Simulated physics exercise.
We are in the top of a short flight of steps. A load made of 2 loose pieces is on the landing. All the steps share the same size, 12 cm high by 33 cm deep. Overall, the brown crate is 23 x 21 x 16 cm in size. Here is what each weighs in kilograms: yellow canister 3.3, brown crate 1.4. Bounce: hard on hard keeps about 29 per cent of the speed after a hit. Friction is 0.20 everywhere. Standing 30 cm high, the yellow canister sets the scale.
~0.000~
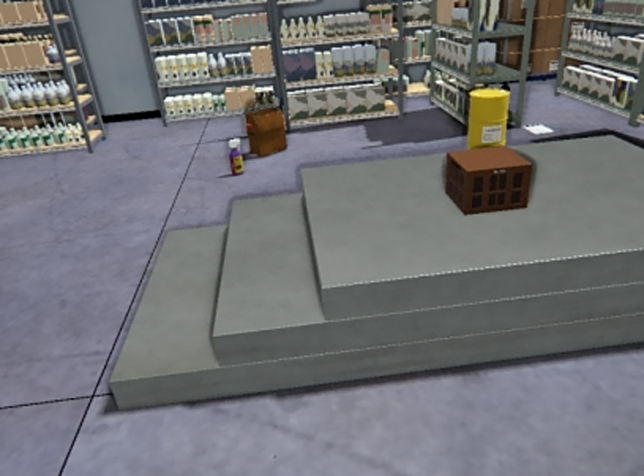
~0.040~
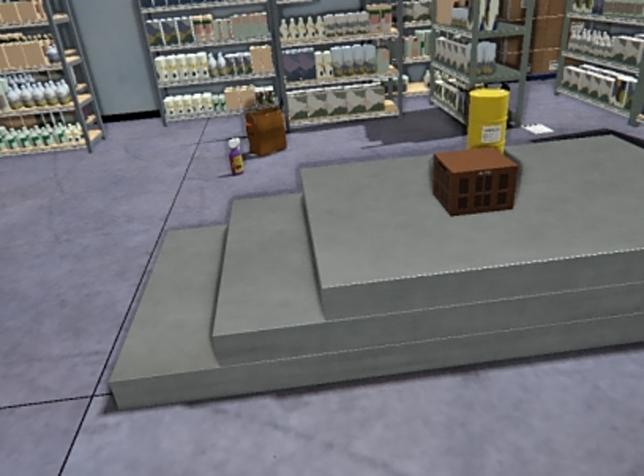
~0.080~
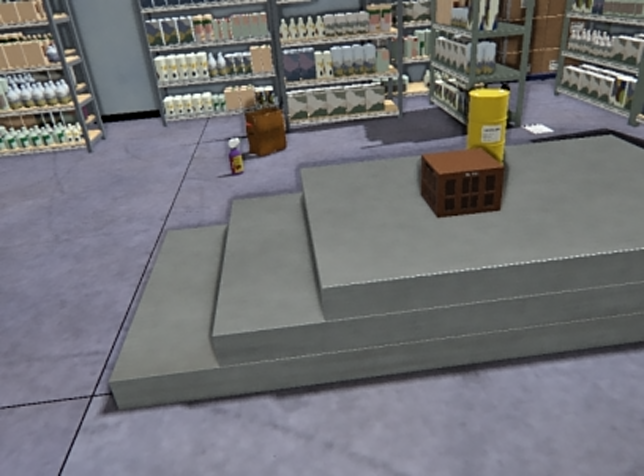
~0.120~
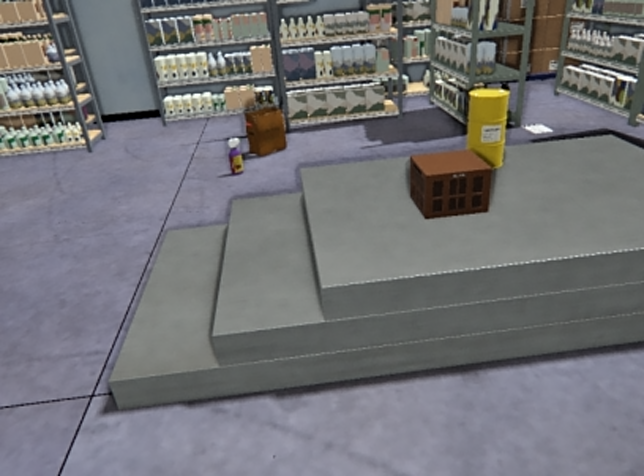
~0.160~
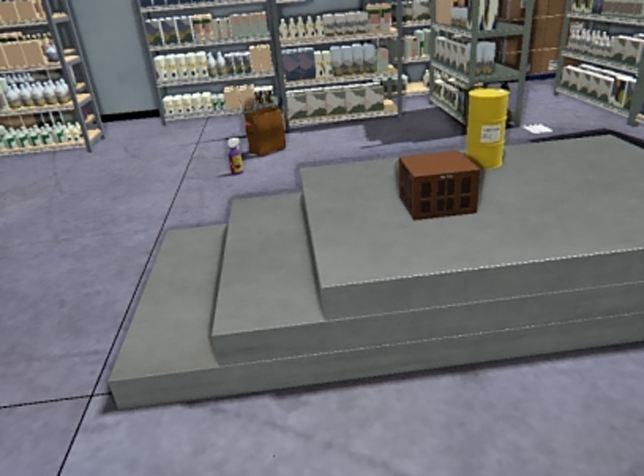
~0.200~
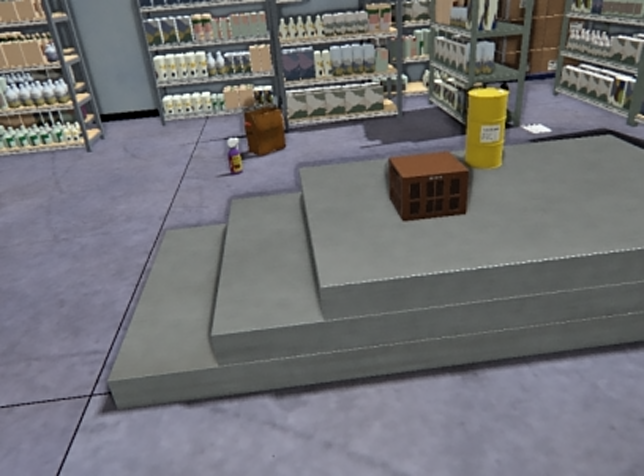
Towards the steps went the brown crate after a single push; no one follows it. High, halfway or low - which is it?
High.
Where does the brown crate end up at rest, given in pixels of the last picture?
It comes to a stop close to (373, 191).
After 0.30 s, 36 cm of landing left; brown crate near (405, 188).
After 0.40 s, 30 cm of landing left; brown crate near (389, 189).
At rest (1.0 s), 24 cm of landing left; yellow canister in place, give or take 12 cm. Seen from the same camera at the end, brown crate near (373, 191).
